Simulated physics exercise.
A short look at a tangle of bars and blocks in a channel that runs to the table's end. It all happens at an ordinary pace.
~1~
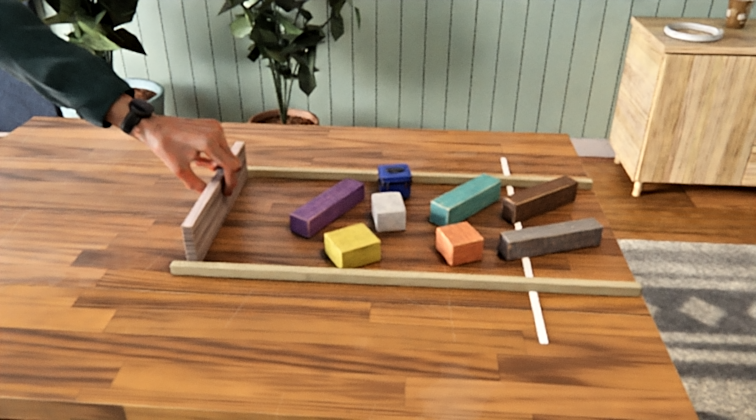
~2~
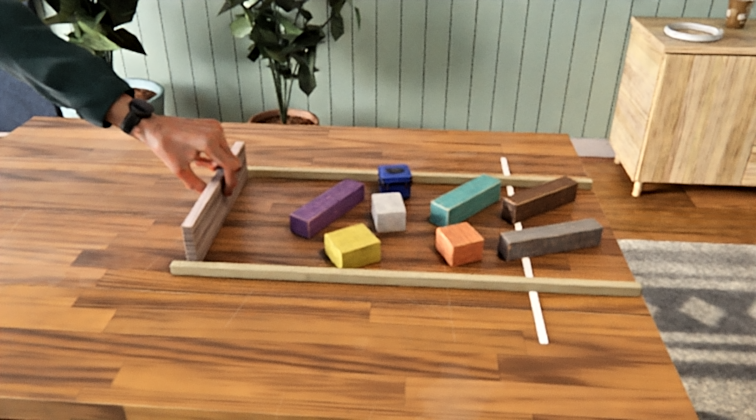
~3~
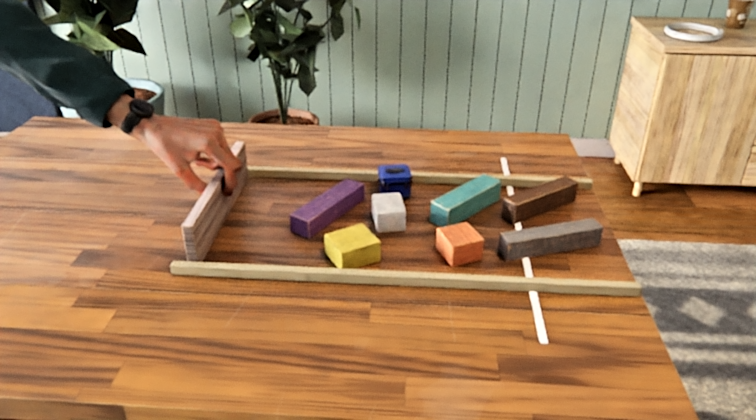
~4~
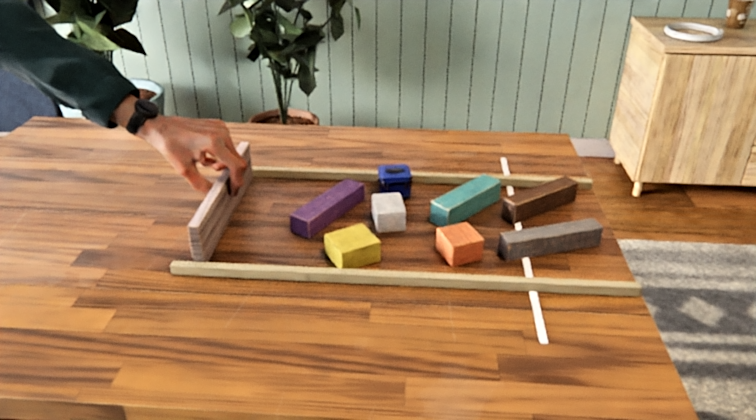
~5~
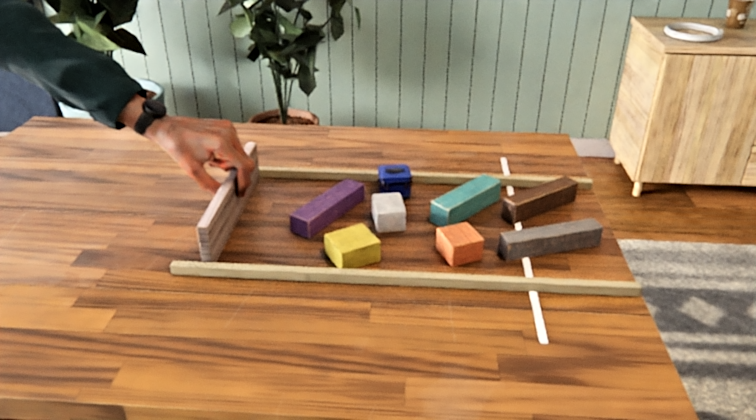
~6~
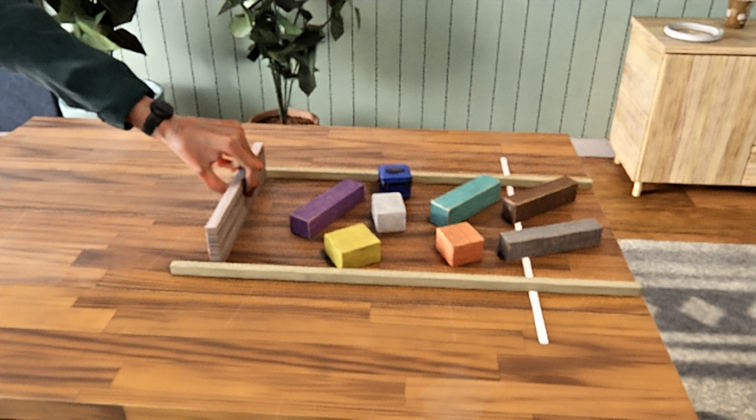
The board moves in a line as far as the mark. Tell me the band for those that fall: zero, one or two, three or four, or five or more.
The number that fall off is one or two.
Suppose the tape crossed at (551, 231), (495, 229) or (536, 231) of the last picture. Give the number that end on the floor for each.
The counts: 3, 0 and 2.
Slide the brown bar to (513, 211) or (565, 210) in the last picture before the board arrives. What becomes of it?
Place by place, it does not fall; drops off.
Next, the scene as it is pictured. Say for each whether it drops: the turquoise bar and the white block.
The turquoise bar is kept, the white block is kept.
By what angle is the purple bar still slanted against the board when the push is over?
Roughly 0° out of line.
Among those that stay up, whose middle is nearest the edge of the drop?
It is the brown bar.
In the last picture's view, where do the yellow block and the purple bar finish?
Near (552, 264) and (530, 214).
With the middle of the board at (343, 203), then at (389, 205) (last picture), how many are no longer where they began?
The counts are 2 and 5.
Soon after, none off yet; brown bar at rest near (540, 200); grey bar at rest near (551, 239); turquoise bar at rest near (466, 201).
In the end, the number that fall off is one or two; gone, grey bar.
